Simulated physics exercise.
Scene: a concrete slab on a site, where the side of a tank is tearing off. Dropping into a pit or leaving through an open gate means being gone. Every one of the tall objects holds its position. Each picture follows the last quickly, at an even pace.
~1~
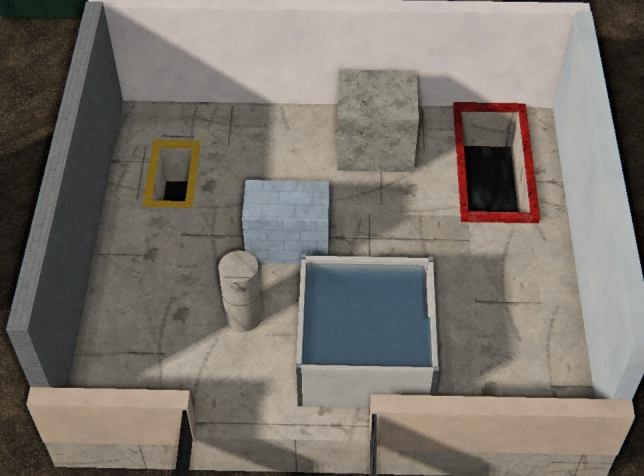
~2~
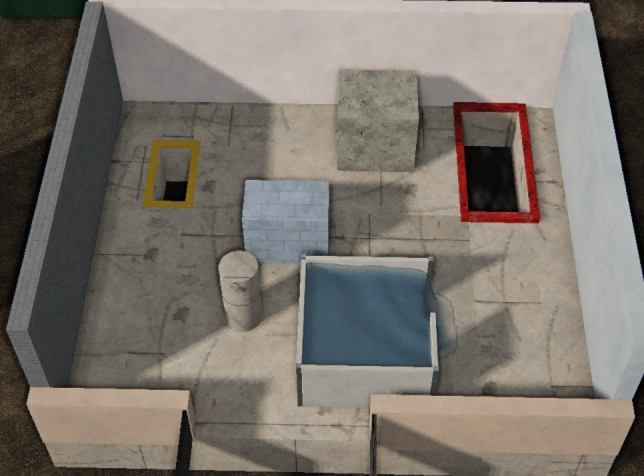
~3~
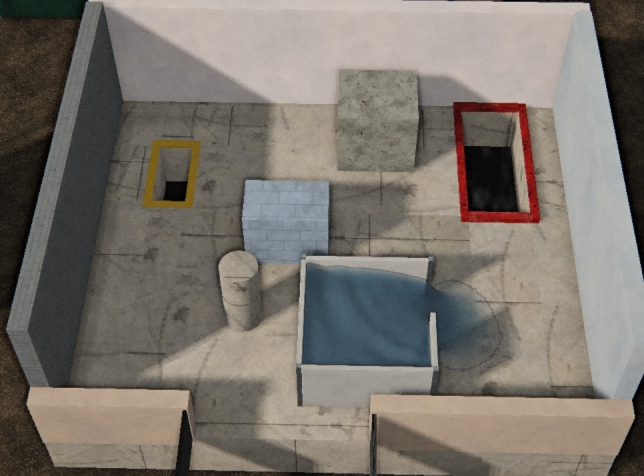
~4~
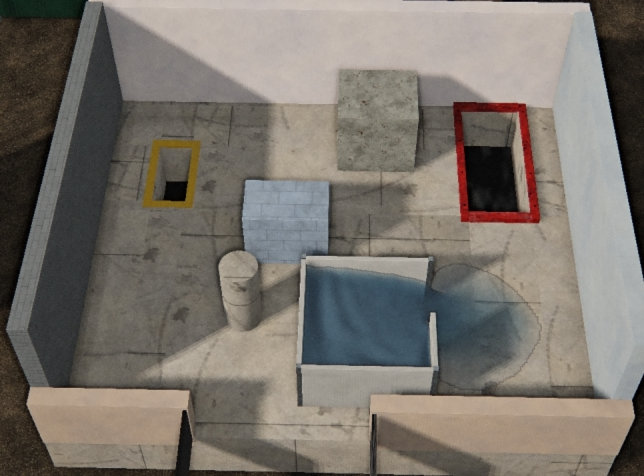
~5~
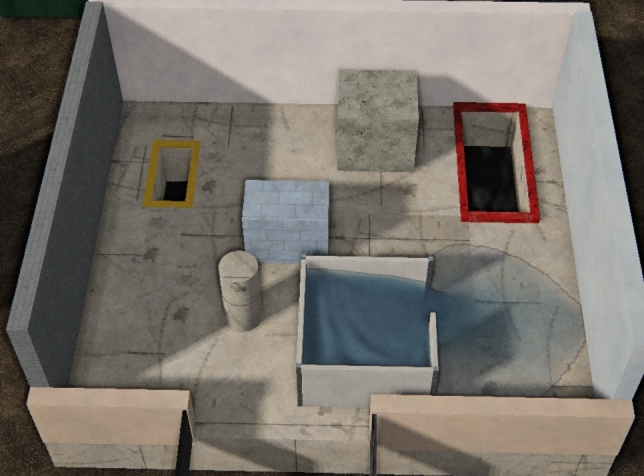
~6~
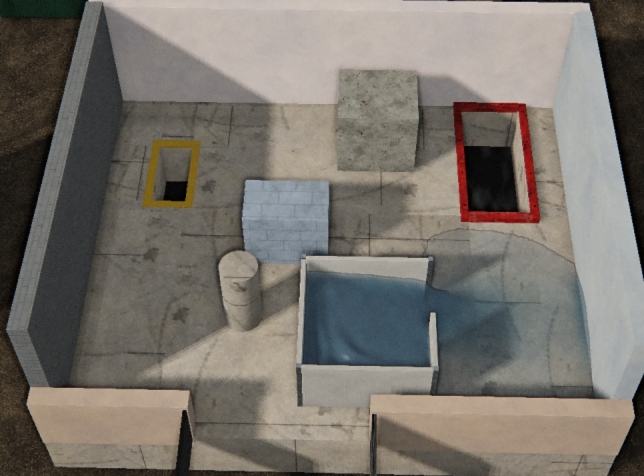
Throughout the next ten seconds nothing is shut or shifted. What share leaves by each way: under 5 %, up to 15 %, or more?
At the end, the gate drains a share of five to fifteen per cent; the red pit drains a share exceeding fifteen per cent; the yellow pit drains a share short of five per cent.
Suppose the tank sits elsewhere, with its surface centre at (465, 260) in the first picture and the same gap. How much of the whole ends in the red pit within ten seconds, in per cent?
The red pit ends up with 40 per cent.
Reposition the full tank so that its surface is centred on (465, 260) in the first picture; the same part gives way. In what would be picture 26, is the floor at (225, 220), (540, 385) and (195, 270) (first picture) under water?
So, first one stays dry, second one got wet, third one stays dry.
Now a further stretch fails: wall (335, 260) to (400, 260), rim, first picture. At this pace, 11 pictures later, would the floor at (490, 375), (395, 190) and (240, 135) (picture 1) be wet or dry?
So the first one is left untouched, the next drenched, and the last drenched.
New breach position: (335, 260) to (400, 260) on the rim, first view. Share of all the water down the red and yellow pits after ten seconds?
Approximately, red takes 20 % and yellow takes 20 %.
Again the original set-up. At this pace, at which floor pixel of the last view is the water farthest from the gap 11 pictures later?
Somewhere near (545, 110).
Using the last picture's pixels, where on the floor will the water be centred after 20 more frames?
Centre point: Around (454, 317).
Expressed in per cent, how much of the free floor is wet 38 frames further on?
It works out to about 45 in a hundred.
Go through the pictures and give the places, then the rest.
In the first frame, the open tank at (367, 315) is whole and still.
In the second frame, water pours out at (427, 311) and has run to a hidden place.
In the third frame, the front is at (492, 342), out from the gap at (426, 314).
In the fourth frame, the front is at (529, 316), out from the gap at (426, 315).
In the fifth frame, water pours out at (426, 315) and has run to (583, 317).
In the sixth frame, water pours out at (426, 315) and has run to (576, 271).
A moment on, water covers 20 % of the floor; the gate 0 %, the red pit 0 %, the yellow pit 0 %.
Next, water covers 25 % of the floor; the gate 0 %, the red pit 1 %, the yellow pit 0 %.
Then, water covers 30 % of the floor; the gate 0 %, the red pit 9 %, the yellow pit 0 %.
Later, water covers 45 % of the floor; the gate 4 %, the red pit 21 %, the yellow pit 0 %.
In the end, water covers 60 % of the floor; the gate 7 %, the red pit 29 %, the yellow pit 1 %.
